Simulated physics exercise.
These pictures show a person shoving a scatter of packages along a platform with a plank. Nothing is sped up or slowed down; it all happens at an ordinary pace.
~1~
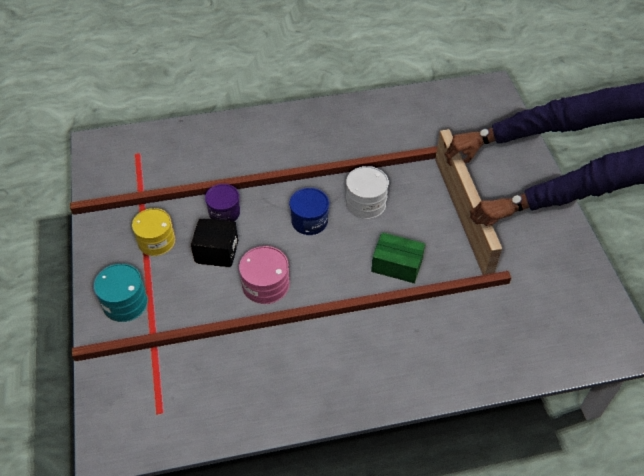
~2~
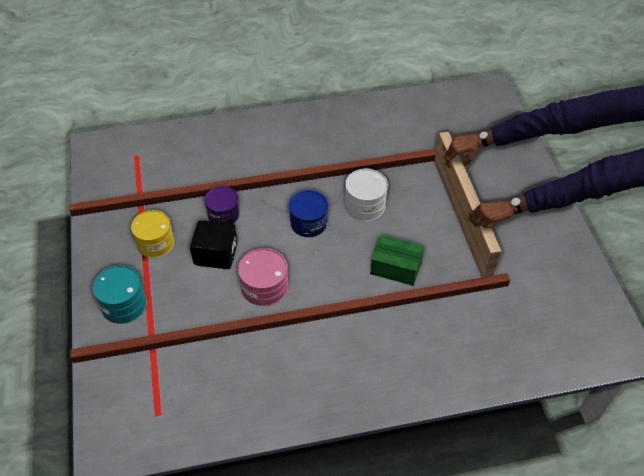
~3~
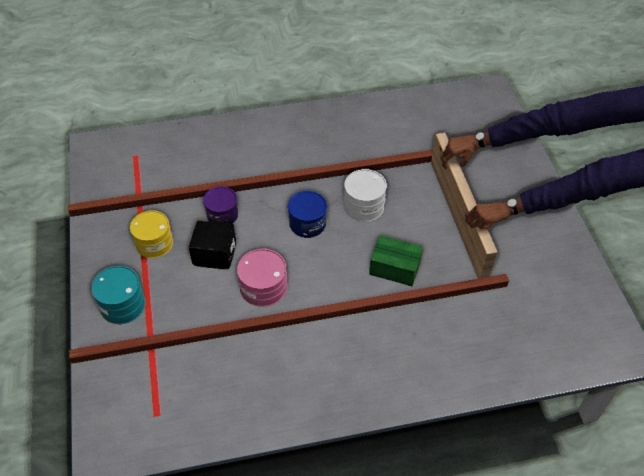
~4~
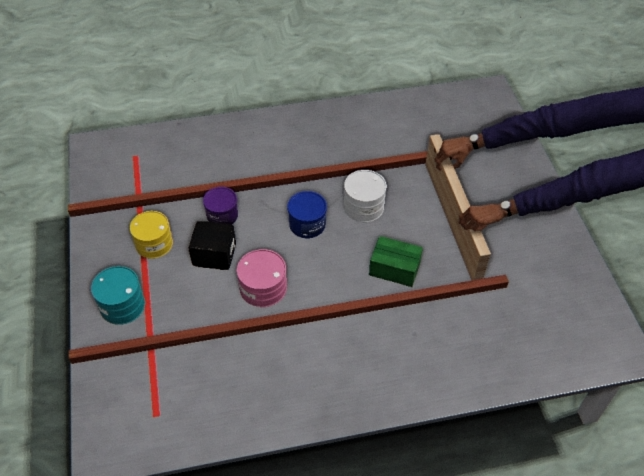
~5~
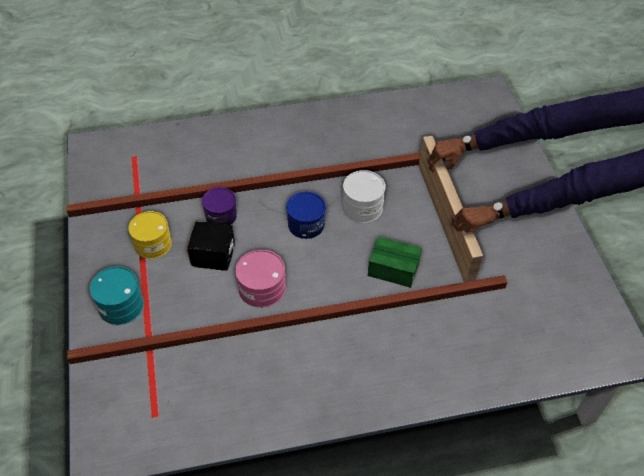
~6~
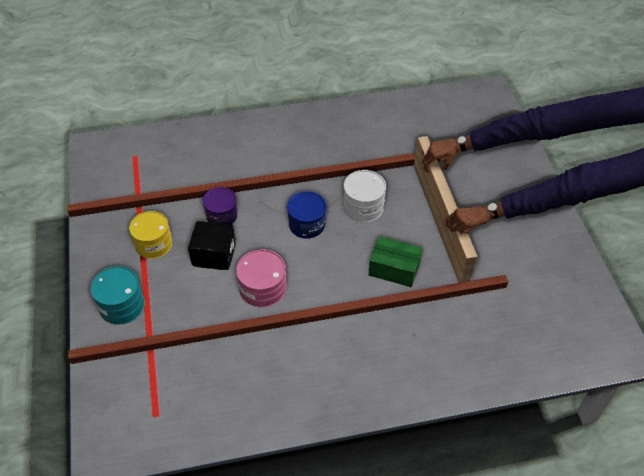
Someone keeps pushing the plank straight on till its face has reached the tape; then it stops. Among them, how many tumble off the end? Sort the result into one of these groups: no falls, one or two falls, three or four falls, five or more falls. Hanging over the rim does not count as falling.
One or two falls.
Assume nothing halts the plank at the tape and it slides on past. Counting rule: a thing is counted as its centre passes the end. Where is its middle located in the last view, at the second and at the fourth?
At (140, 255) for the second, at (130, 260) for the fourth.
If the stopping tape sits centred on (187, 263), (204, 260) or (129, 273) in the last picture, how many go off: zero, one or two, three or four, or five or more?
Zero; not one; three to four.
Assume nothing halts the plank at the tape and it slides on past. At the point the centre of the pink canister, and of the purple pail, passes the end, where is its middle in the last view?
I reckon its middle sits around (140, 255) and then around (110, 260).
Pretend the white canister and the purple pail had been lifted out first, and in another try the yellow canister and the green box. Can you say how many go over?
You'd see 1 fallen, and 0 in the other try.
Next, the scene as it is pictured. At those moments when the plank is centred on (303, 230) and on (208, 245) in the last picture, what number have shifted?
5 by the first point, 8 by the second.
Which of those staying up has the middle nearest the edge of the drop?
The pink canister winds up nearest.
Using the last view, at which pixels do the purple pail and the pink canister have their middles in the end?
Looks like one lands around (96, 218), and the other around (71, 314).
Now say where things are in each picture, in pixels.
Turquoise canister (121, 293); yellow canister (154, 232); black parcel (215, 243); plank (466, 201); tape (147, 267), in the first picture.
Yellow canister (153, 234); purple pail (223, 207), in the second picture.
Black parcel (213, 245); blue pail (307, 215), in the third picture.
Turquoise canister (119, 295); pink canister (262, 278), in the fourth picture.
Yellow canister (150, 235); green box (394, 262), in the fifth picture.
Turquoise canister (118, 296); yellow canister (151, 235); black parcel (212, 246); plank (443, 208); tape (144, 270), in the sixth picture.
A little later, none off yet; turquoise canister at rest near (118, 296); yellow canister at rest near (151, 235); black parcel at rest near (212, 246).
Next, none off yet; turquoise canister at rest near (118, 296); yellow canister moving near (150, 235); black parcel shifted about its own width near (177, 260).
Later still, none off yet; turquoise canister shifted about its own width near (82, 303); yellow canister shifted a little near (132, 235); black parcel shifted well along near (117, 271).
When it is over, the number that fall off is one or two; down, turquoise canister.
